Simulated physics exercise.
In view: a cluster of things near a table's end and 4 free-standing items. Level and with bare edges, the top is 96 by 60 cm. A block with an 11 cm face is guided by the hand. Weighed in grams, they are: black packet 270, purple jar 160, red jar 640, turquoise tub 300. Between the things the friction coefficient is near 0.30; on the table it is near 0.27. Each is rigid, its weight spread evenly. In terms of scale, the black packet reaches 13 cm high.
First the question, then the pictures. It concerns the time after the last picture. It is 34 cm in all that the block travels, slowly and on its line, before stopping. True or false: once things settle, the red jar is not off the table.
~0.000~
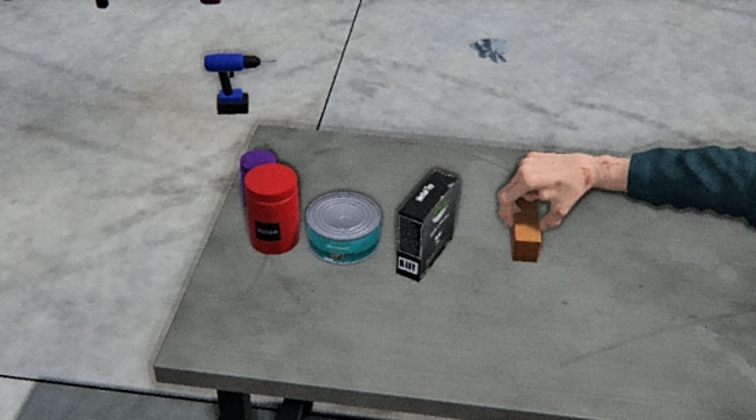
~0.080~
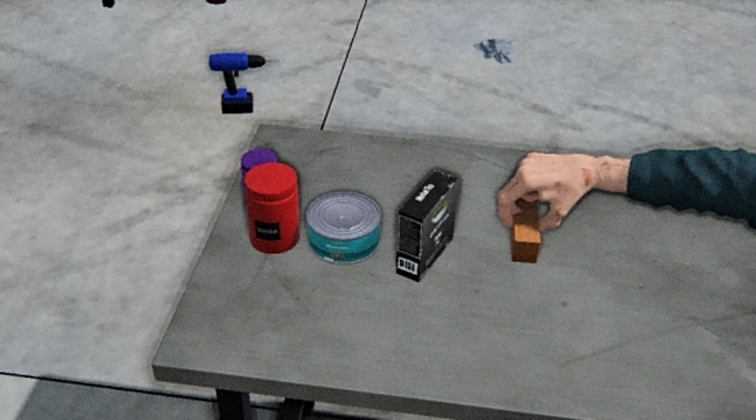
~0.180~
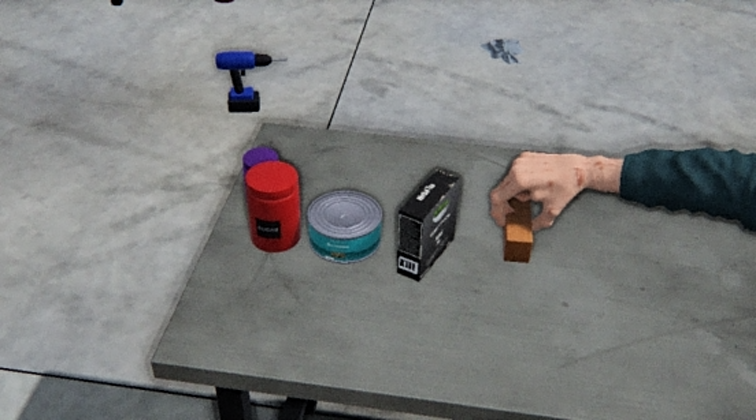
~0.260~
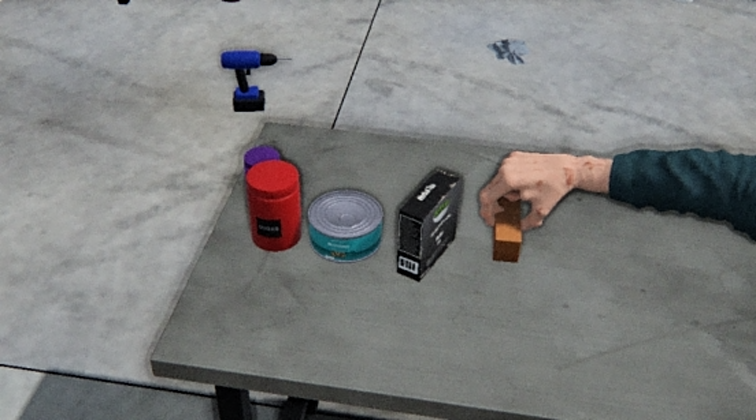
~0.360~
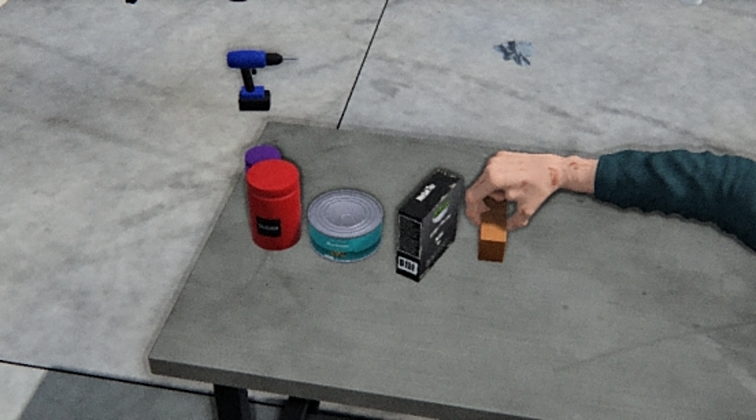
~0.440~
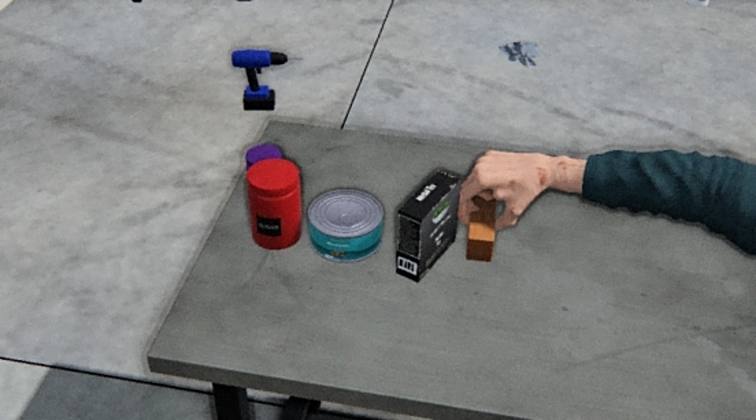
False.
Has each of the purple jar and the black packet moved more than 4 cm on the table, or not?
Here the purple jar is left in place, and the black packet moves off.
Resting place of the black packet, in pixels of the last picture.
Look near (282, 212) and you'll find it.
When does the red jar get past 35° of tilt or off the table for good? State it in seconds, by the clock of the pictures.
That first happens close to 1.4 seconds.
By 1.04 s, pusher on by 21 cm; red jar 3 cm from its spot near (254, 203); black packet 10 cm from its spot; turquoise tub 5 cm from its spot.
By 1.44 s, pusher on by 30 cm; red jar now off the table; black packet 19 cm from its spot; turquoise tub 14 cm from its spot.
By 1.74 s, pusher on by 34 cm; black packet 22 cm from its spot; turquoise tub 17 cm from its spot.
When it is over (2.1 s), off the table, red jar; not toppled but over 4 cm from the start, black packet and turquoise tub; purple jar within 4 cm of the start.
